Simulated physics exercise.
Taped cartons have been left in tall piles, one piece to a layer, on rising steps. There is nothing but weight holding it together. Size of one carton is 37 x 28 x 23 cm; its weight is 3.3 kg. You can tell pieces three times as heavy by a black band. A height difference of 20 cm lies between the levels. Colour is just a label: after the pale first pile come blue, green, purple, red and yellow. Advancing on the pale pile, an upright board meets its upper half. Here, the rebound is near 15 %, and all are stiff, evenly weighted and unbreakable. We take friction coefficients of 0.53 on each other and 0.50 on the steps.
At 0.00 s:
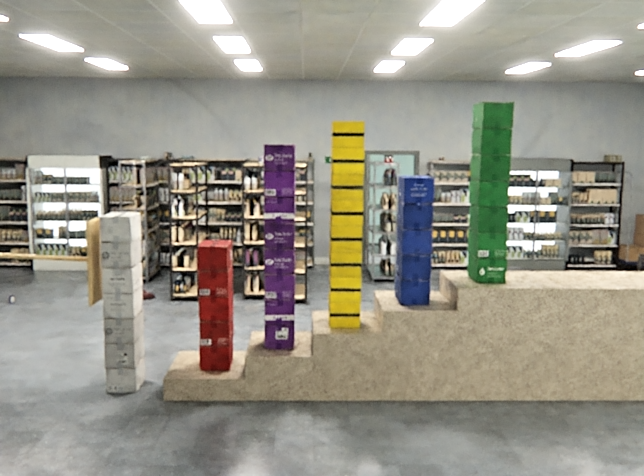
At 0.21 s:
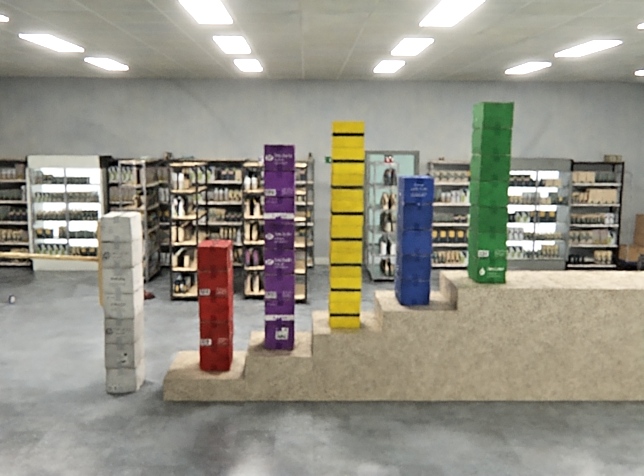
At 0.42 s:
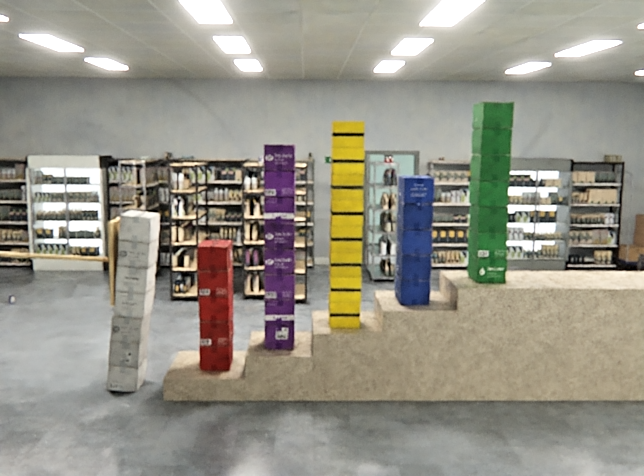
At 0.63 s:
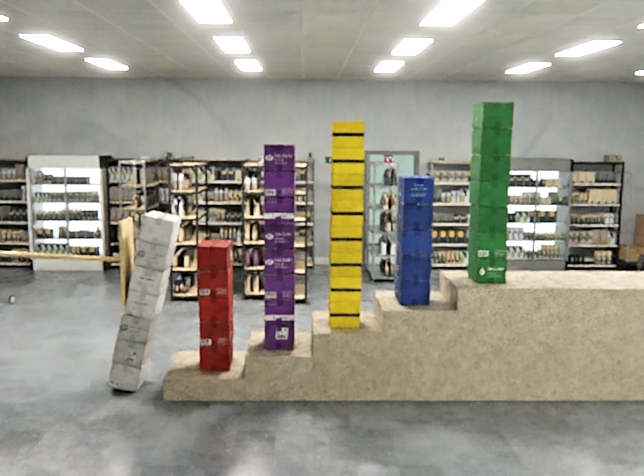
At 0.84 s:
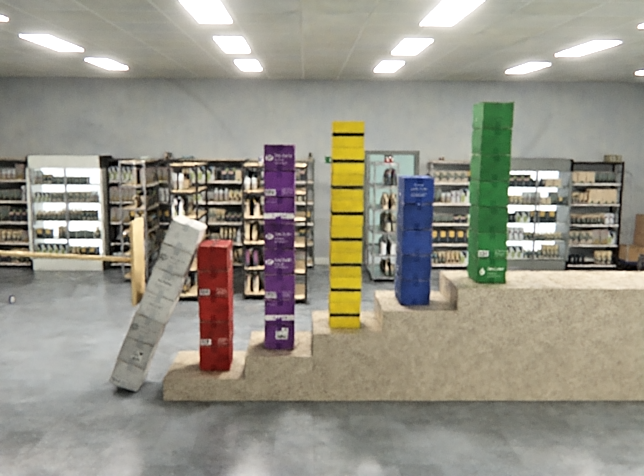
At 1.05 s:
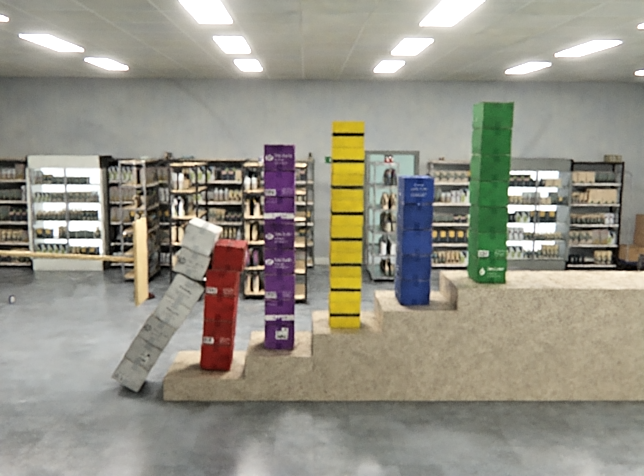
The clip shows stacked cartons in separate coloured piles on rising steps as an upright board moves right behind the pale pile at left. The pale pile leans rightward against the red pile, which then tilts slightly right.
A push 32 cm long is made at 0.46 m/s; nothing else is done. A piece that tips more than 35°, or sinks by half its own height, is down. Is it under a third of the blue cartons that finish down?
Yes.
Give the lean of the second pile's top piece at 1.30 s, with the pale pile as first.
Lean: Near 10 degrees.
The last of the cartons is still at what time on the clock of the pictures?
Around 2.5 seconds.
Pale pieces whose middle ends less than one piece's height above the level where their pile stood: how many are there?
Number of pale pieces - 1.
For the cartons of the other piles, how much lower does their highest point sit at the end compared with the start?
The top ends up some 0 cm lower.
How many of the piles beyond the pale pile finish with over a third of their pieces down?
Looks like 0 of them in total.
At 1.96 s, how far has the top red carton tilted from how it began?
Some 20°.
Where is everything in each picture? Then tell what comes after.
In the first frame (each place is the centre of the face we see best), board (88, 253) 9 cm short; top blue carton (419, 191); top green carton (498, 115); the others all in place.
Board (99, 253) 5 mm in; top blue carton (419, 191), in the second frame.
Board (110, 253) 10 cm in, top of the pale pile leaning 6°; top blue carton (419, 191); the others all in place, in the third frame.
Board (121, 253) 20 cm in, top of the pale pile leaning 13°; top blue carton (419, 191); the others all in place, in the fourth frame.
Board (132, 253) 29 cm in, top of the pale pile leaning 22°; top blue carton (419, 191); the others all in place, in the fifth frame.
Board (135, 253) 32 cm in, stopped, top of the pale pile leaning 22°; top blue carton (419, 191); top red carton (228, 258) tilted 5°; steepest lean 5°, the carton at (219, 308); 5 have shifted, in the sixth frame.
By 1.14 s, 4 of the pale pile down; none of the 5 blue cartons down (0 of 33 in all colours); top blue carton unmoved; top red carton tilted 9°.
By 1.30 s, 7 of the pale pile down; none of the 5 blue cartons down (0 of 33 in all colours); top blue carton unmoved; top red carton tilted 14°.
By 1.60 s, 7 of the pale pile down; none of the 5 blue cartons down (0 of 33 in all colours); top blue carton unmoved; top red carton tilted 16°.
By 1.96 s, 7 of the pale pile down; none of the 5 blue cartons down (0 of 33 in all colours); top blue carton unmoved; top red carton tilted 22°.
When it is over (2.9 s), 7 of the pale pile down; none of the 5 blue cartons down (0 of 33 in all colours); top blue carton unmoved; top red carton tilted 23°. That is 0 per cent. In pixels of the last frame, middles, top blue carton near (416, 189), top red carton near (268, 261).
